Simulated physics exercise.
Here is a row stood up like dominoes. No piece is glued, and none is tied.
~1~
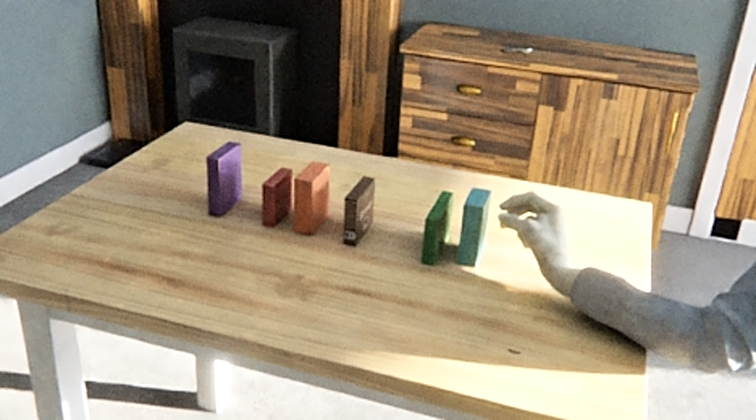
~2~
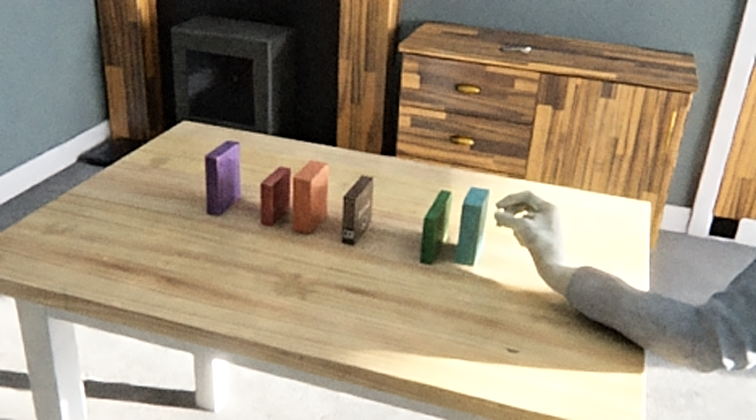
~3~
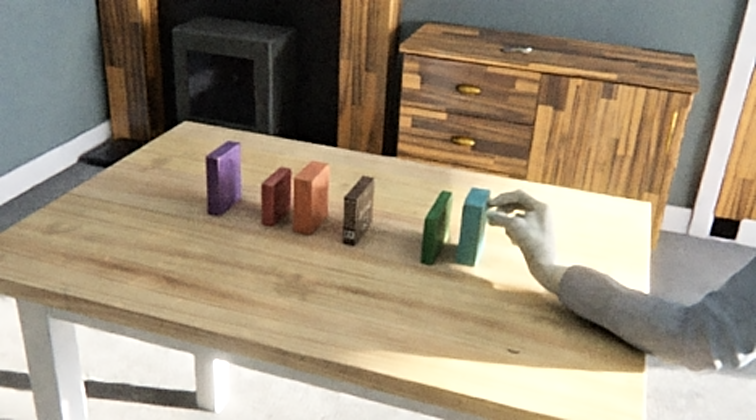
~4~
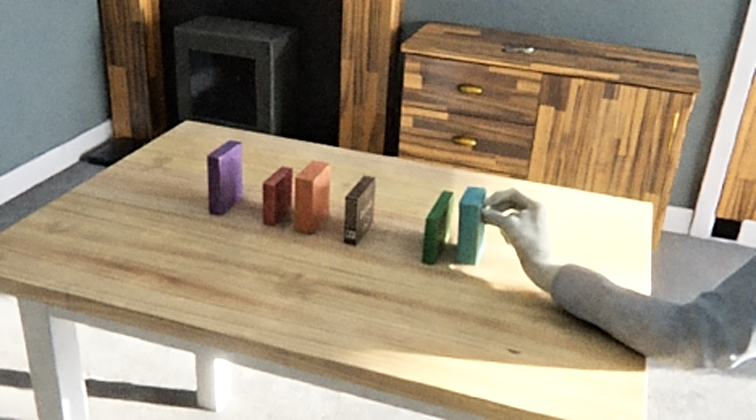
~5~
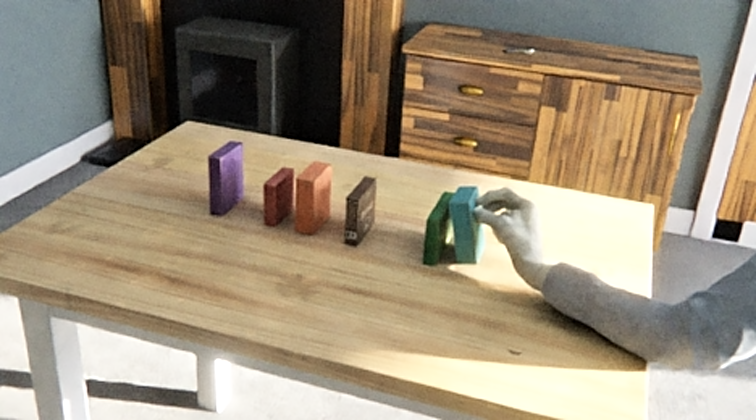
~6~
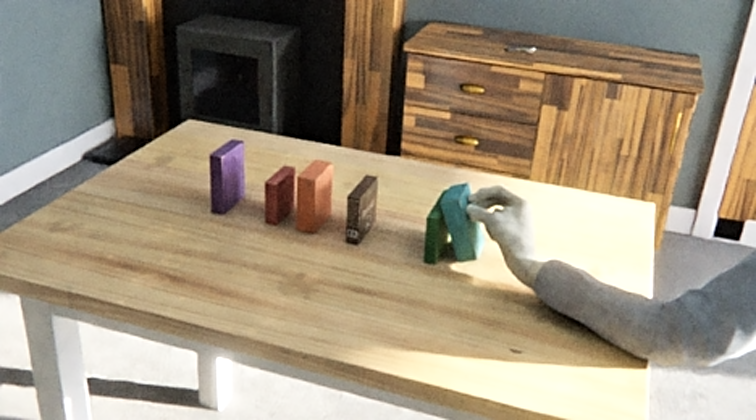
A hand reaches in from the right over a pale wooden table, seen from slightly above in a room with a dark stove and a wood-patterned cabinet behind. Standing in a spaced row from left to right are purple, red, orange, brown, green and turquoise blocks. The hand moves left to the turquoise block and pushes its top, tilting it leftward against the green one.
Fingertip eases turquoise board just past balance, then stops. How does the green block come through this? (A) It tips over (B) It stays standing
A.
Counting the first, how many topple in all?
2 altogether.
Then, 0.20 s on from there, turquoise board 40° over; green block turned 27° from how it was put near (429, 224).
Then, 0.30 s on from there, turquoise board 69° over; green block turned 72° from how it was put near (412, 231).
In the end, toppled on the table, green block; the other 3 unmoved. At the end, from the last picture's camera, green block near (407, 236).
